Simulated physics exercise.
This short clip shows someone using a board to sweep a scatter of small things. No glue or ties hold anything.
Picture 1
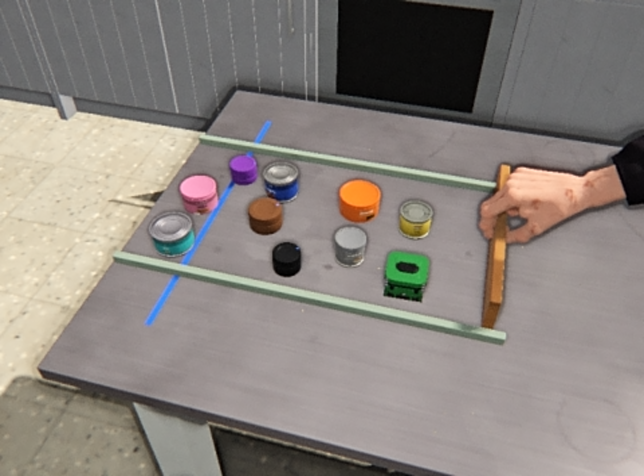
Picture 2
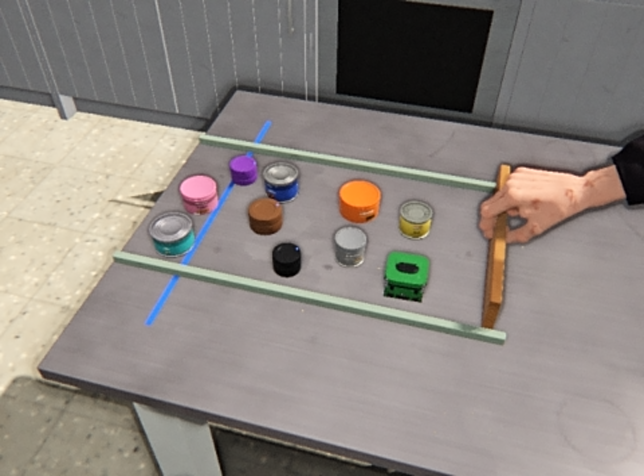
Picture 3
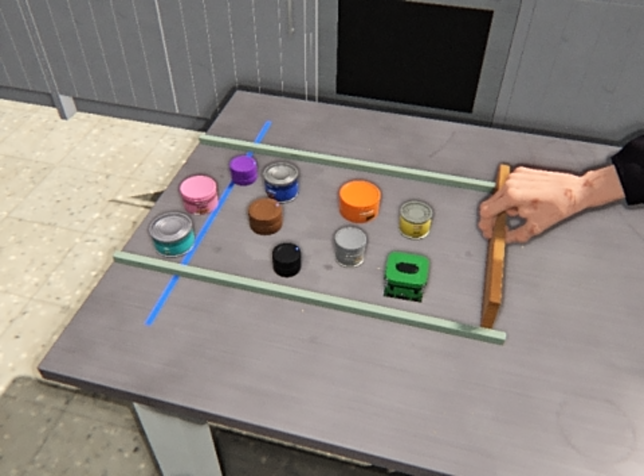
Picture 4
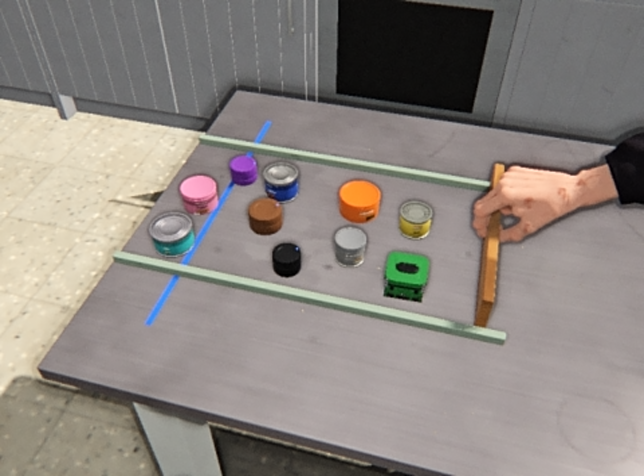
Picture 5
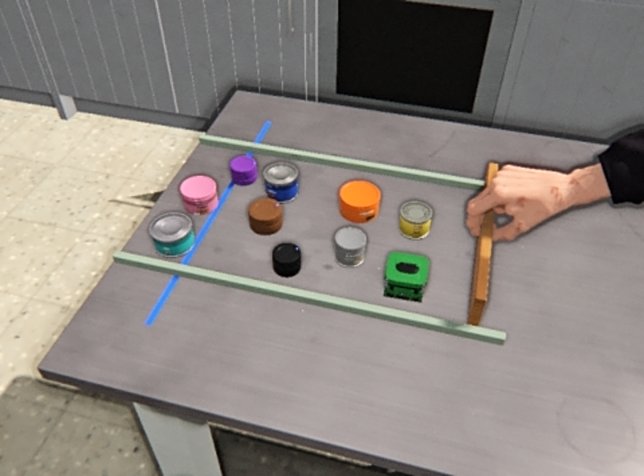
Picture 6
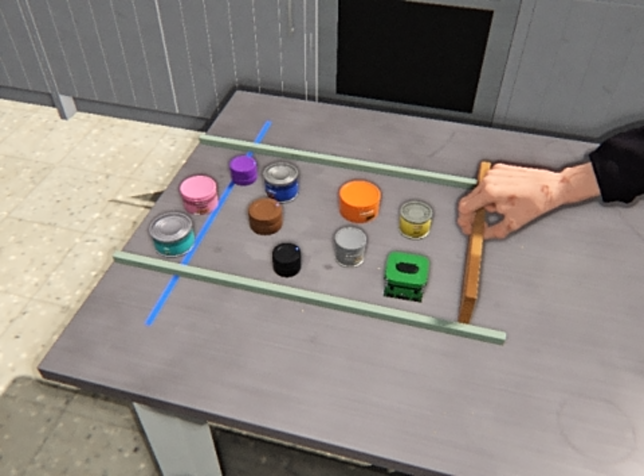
A hand held a wooden board upright at the right end of two pale green rails, then slid it slightly left, while the scattered colourful tubs and lids between them stayed still.
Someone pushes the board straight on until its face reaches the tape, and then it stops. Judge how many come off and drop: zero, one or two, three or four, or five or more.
Well, what drops off the end works out to one or two of them.
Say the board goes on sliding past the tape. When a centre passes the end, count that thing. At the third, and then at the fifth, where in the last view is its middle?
First: Around (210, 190). Next: Around (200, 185).
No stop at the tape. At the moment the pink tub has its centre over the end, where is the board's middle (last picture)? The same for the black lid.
The middle is at (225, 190) when it's the pink tub, and at (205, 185) when it's the black lid.
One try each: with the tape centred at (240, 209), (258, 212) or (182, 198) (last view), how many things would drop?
Per try: 0; 0; 6.
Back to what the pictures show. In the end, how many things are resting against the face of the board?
It's 4 of them.
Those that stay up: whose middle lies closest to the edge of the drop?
The purple lid is foremost.
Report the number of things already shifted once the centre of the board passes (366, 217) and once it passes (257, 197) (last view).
At the first spot the count is 4, and at the second it is 10.
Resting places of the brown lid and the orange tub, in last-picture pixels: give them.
In the last view, the middles sit near (183, 196) and near (220, 163).
Soon after, none off yet; turquoise pot at rest near (173, 235); pink tub at rest near (200, 196); purple lid at rest near (244, 171).
By the end, the number that fall off is one or two; fallen, pink tub and turquoise pot.
